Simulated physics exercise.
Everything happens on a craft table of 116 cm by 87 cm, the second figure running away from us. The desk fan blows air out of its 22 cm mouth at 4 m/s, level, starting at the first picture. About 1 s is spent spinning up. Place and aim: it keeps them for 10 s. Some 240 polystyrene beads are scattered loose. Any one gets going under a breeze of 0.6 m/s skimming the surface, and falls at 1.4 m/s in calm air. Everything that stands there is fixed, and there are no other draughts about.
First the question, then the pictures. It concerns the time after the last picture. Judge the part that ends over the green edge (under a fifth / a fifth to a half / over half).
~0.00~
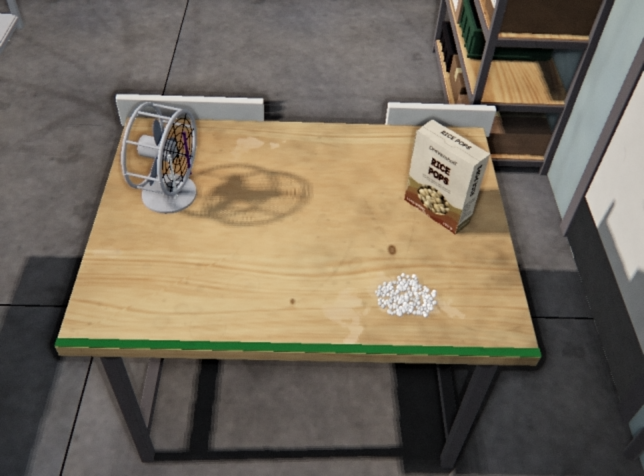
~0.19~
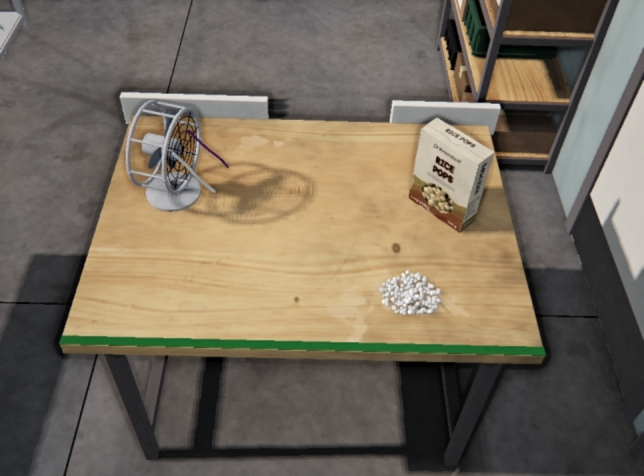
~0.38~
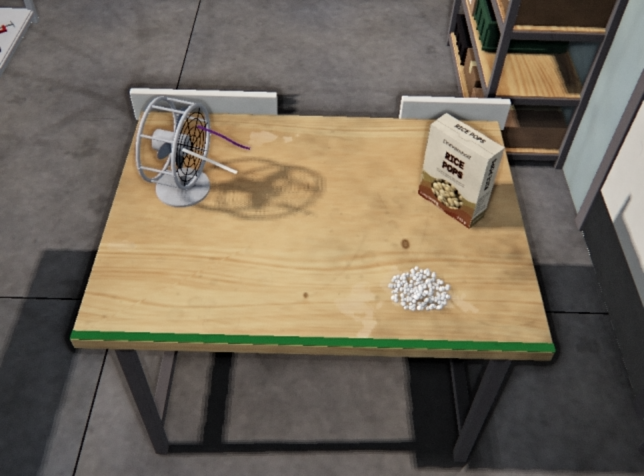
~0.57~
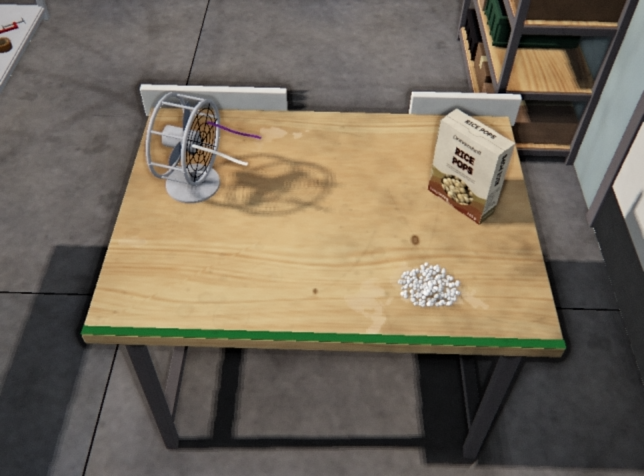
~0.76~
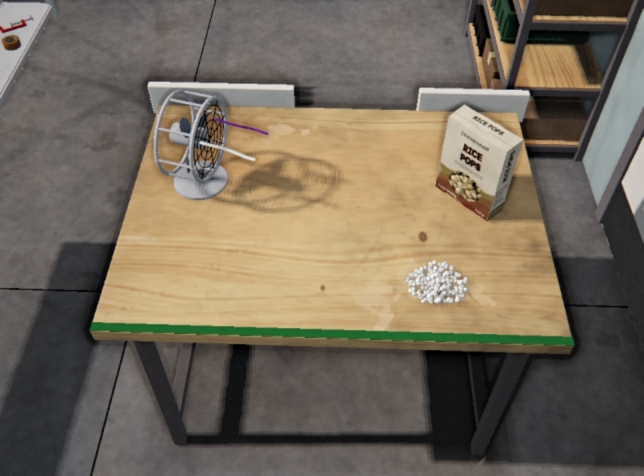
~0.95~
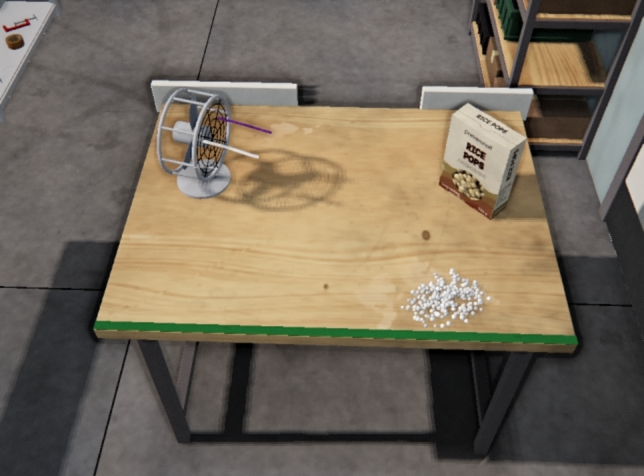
Over the green edge by then: The majority.
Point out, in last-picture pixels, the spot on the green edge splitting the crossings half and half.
The middle crossing sits close to (465, 341) in the last picture.
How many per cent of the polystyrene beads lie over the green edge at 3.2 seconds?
Close to 100 %.
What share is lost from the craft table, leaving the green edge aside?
0 per cent.
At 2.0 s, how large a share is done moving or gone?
It comes out at some 100 %.
After 2.0 s the count stands so, 100 % are over the green edge.
After 3.2 s the count stands so, 100 % are over the green edge.
After 5.5 s the count stands so, 100 % are over the green edge.
After 10.0 s, at the end, 100 % are over the green edge.
